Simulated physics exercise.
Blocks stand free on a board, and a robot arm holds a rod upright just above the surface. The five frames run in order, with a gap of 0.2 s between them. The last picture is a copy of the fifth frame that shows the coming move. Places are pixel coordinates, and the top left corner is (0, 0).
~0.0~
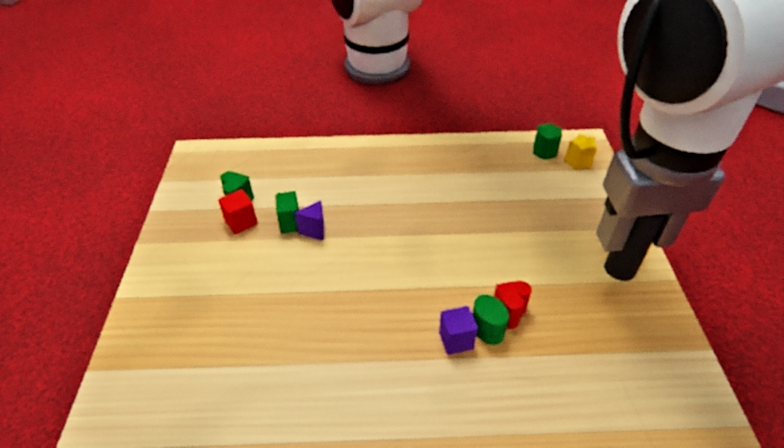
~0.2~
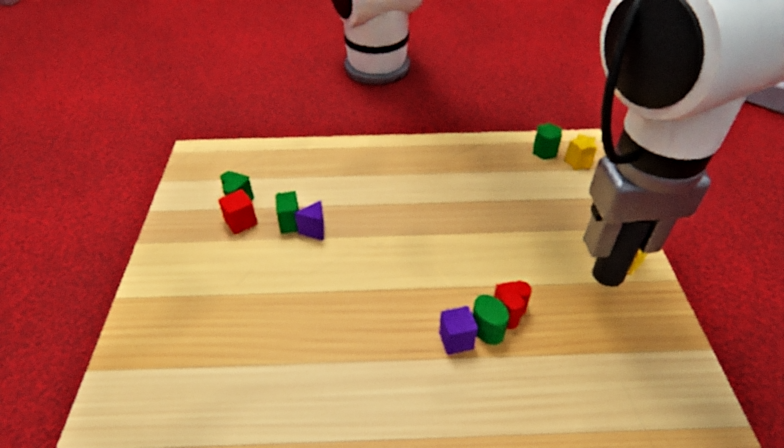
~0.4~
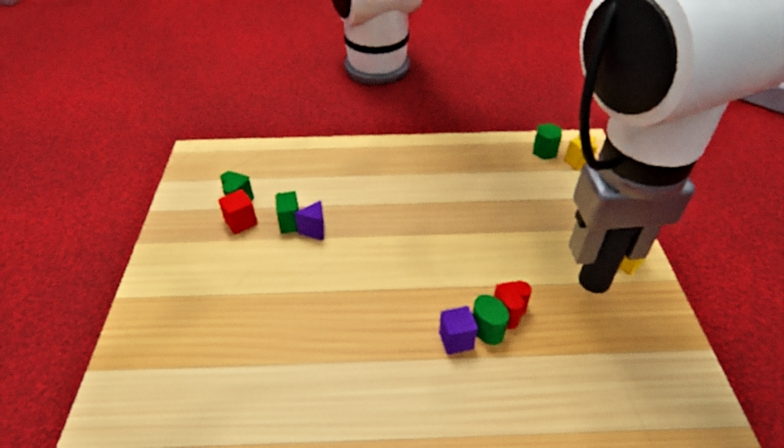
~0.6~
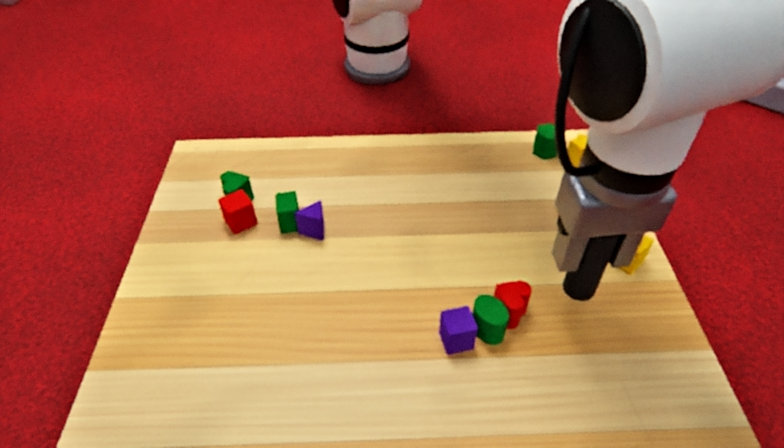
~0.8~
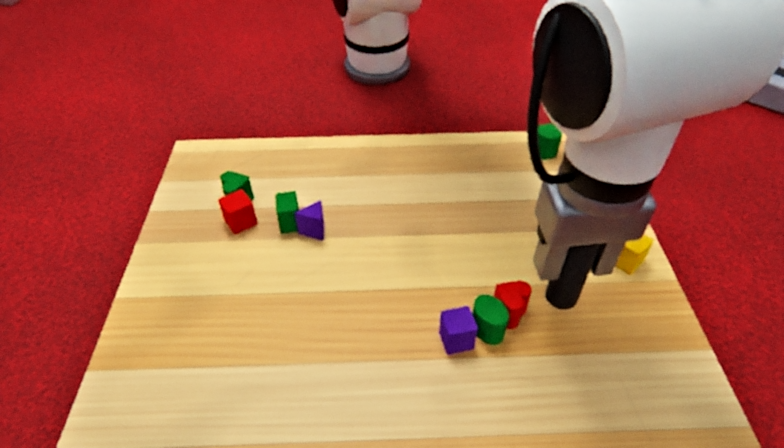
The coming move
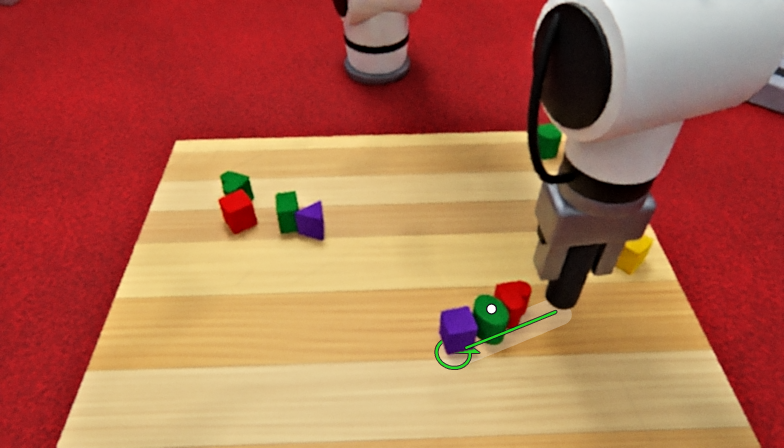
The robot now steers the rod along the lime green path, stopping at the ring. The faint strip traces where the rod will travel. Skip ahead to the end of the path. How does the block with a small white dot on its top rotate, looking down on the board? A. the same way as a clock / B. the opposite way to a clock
I'll go with A - the same way as a clock.
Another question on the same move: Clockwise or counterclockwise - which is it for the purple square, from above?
Anticlockwise.
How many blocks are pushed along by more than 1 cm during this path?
Of all the blocks, three or more travel more than a centimetre.
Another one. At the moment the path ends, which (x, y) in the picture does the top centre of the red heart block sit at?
Its top centre lands on (493, 290).
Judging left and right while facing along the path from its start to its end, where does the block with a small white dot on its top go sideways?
Pushed right.
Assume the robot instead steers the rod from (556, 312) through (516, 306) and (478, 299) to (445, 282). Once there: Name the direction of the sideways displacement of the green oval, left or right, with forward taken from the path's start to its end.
Displaced left.
The line goes straight from (556, 312) to (453, 353); the dot is on the green oval.
What follows on the original path. One third of the way, rod at (527, 310); purple square at (454, 321); green oval at (480, 309); red heart block at (502, 291).
Two thirds of the way, rod at (492, 324); purple square at (440, 324), turned 45° anticlockwise; green oval at (459, 305); red heart block at (493, 290), turned 35° clockwise.
At the end, rod at (455, 338); purple square at (423, 328), turned 55° anticlockwise; green oval at (444, 302), turned 30° clockwise; red heart block at (493, 290), turned 35° clockwise.
